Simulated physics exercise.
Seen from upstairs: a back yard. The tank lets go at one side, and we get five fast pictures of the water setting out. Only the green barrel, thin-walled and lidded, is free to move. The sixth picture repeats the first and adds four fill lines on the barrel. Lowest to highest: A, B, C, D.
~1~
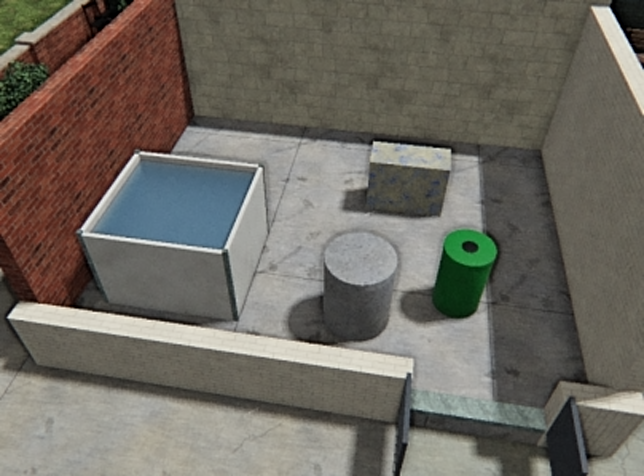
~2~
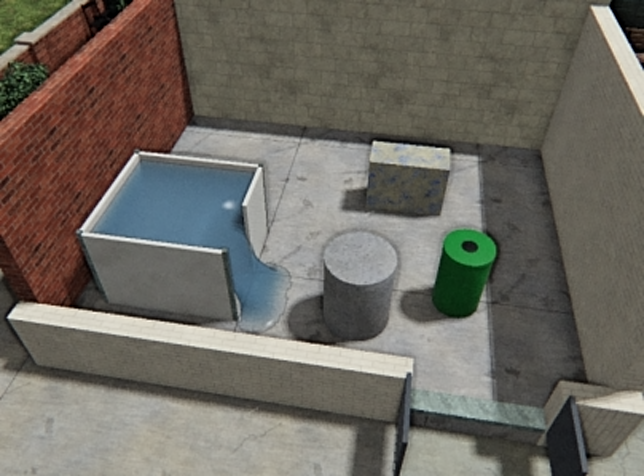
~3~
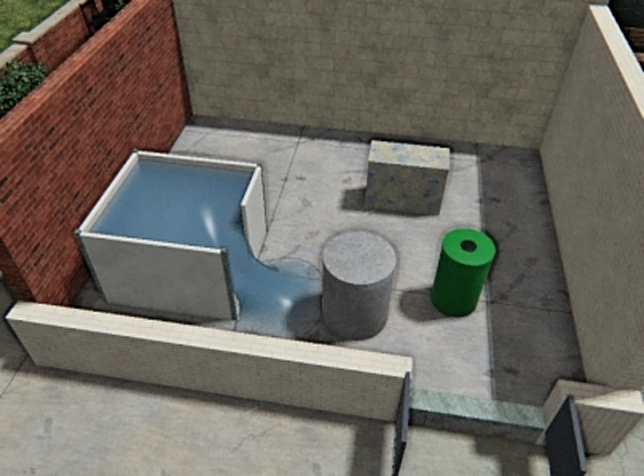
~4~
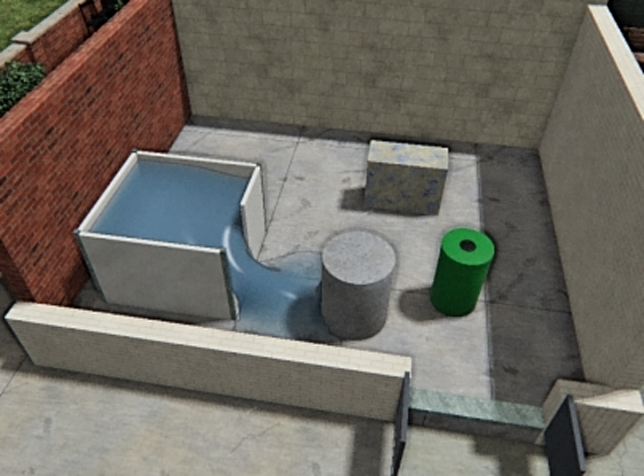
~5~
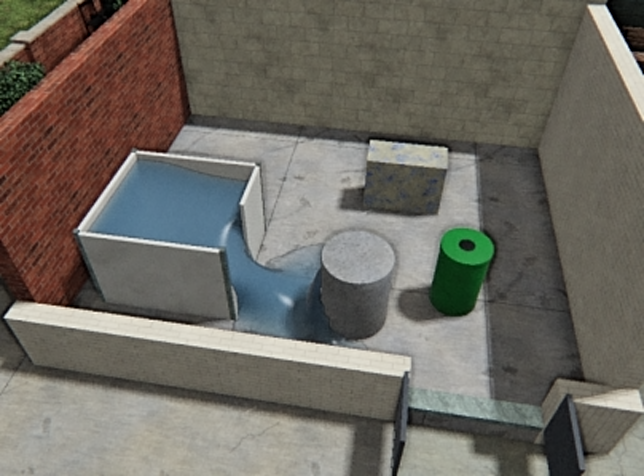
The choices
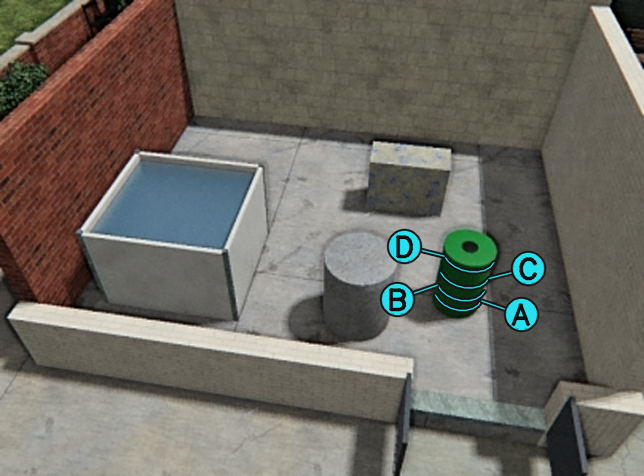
Water pouring from the open side of a white tank and spreading across the paved yard to a grey cylinder.
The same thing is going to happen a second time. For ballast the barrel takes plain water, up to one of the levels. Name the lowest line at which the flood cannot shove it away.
Choose A.
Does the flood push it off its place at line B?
No, that is safe.
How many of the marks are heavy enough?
All of the four.
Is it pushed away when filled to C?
No.
In cyan, A at (458, 310); B at (461, 300); C at (464, 287); D at (469, 271); from the bottom up A, B, C, D.
For line A, it does not move.
For line B, it does not move.
For line C, it does not move.
For line D, it does not move.
